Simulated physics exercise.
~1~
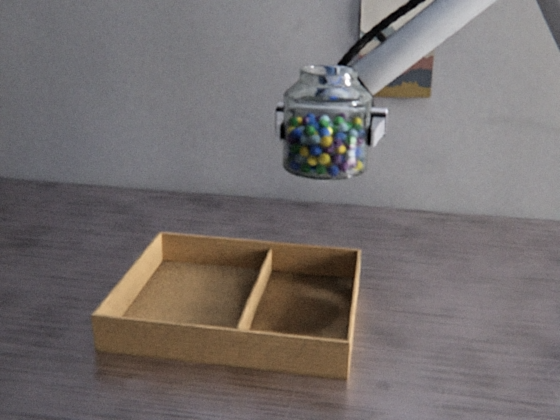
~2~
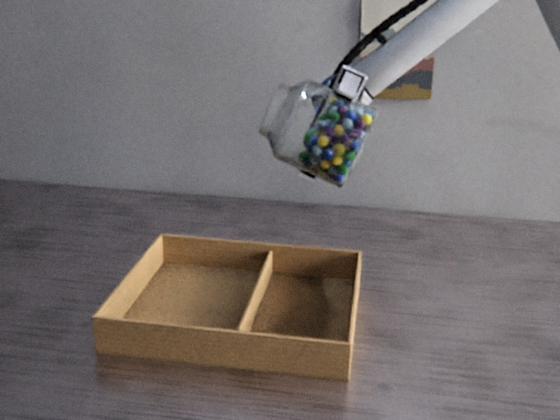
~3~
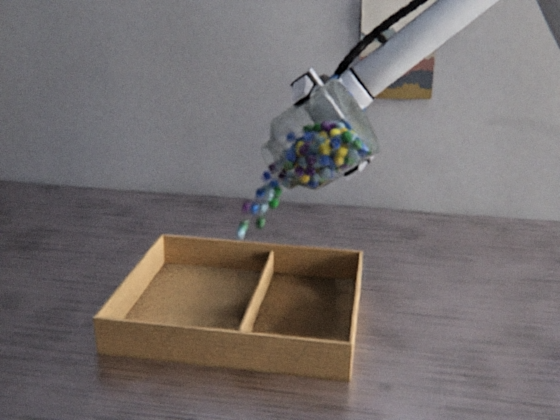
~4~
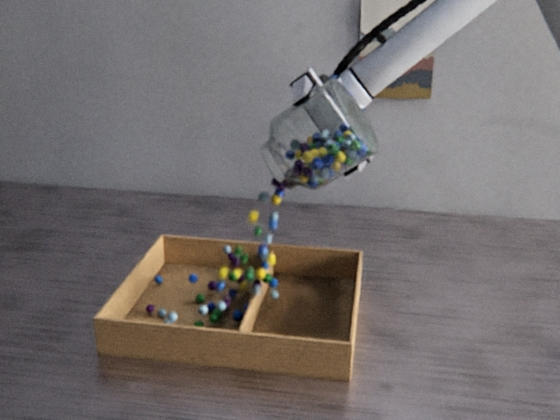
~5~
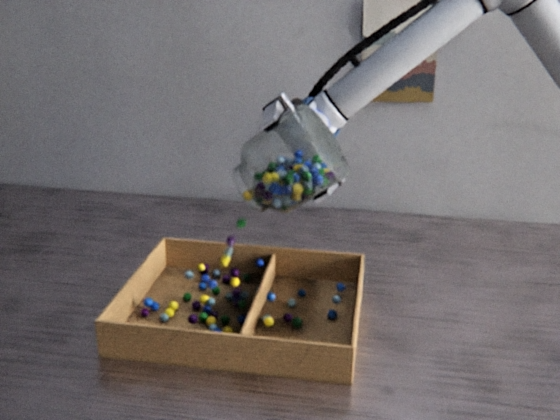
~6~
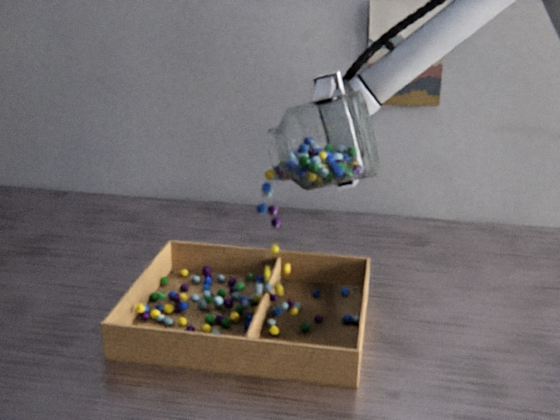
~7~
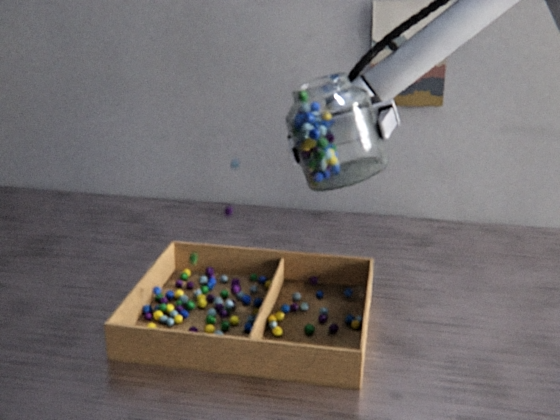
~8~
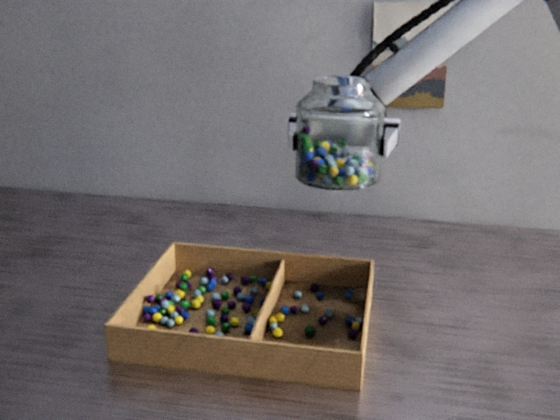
The footage shows a robotic arm tipping a clear jar of small colourful balls over a divided wooden tray, scattering them into both compartments, more in the left one, before turning the jar upright again with a good portion of the balls still inside.
